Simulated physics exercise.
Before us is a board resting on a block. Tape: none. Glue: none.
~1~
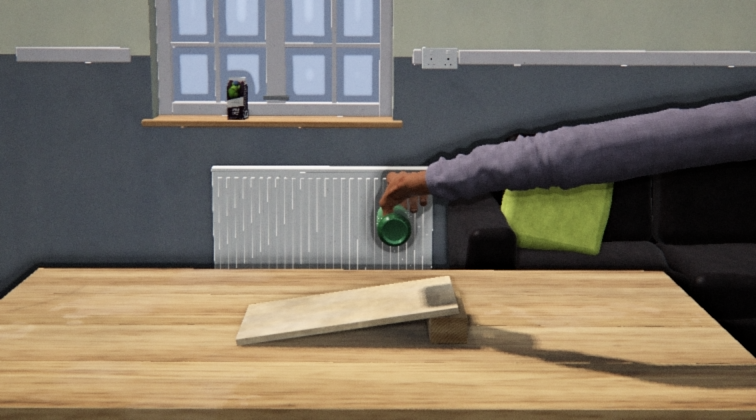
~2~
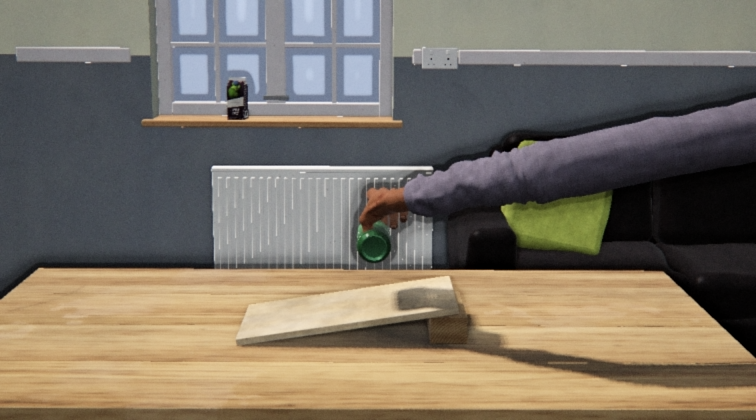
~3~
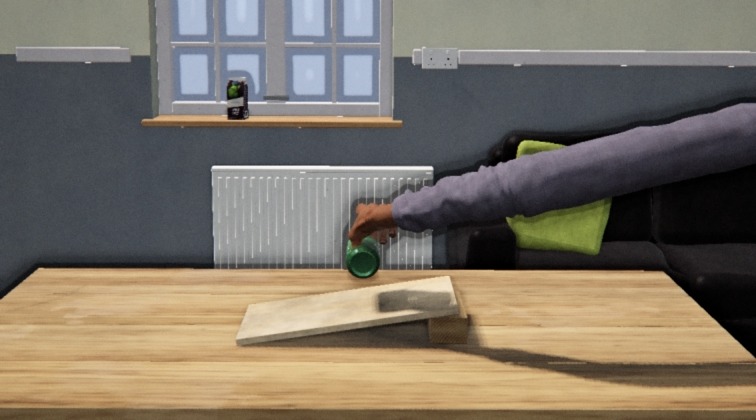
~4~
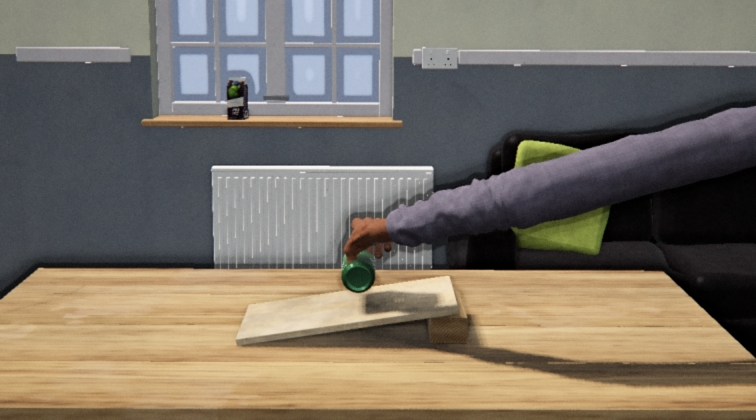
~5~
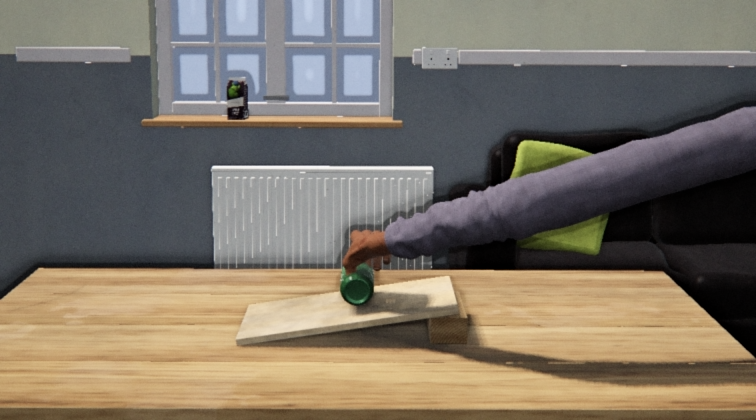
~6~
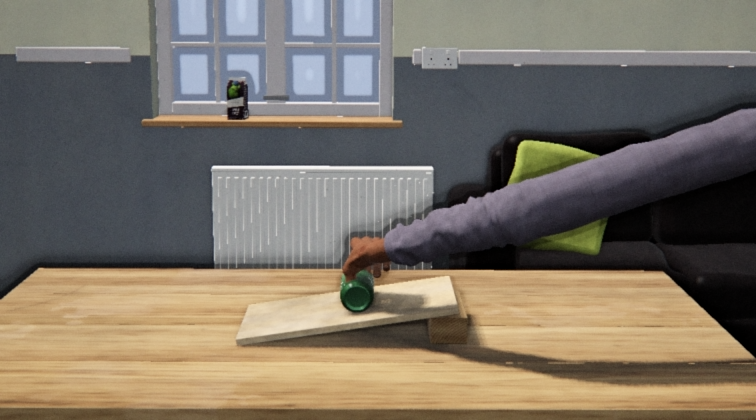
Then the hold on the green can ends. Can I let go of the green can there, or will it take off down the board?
It starts moving toward the bottom.
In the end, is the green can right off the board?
Green can - gone from the top.
Then, 1.10 s after the last picture, green can now off the board.
Then, 2.00 s after the last picture, things are still on the move.
By the end, off the board, green can. The green can goes downhill.
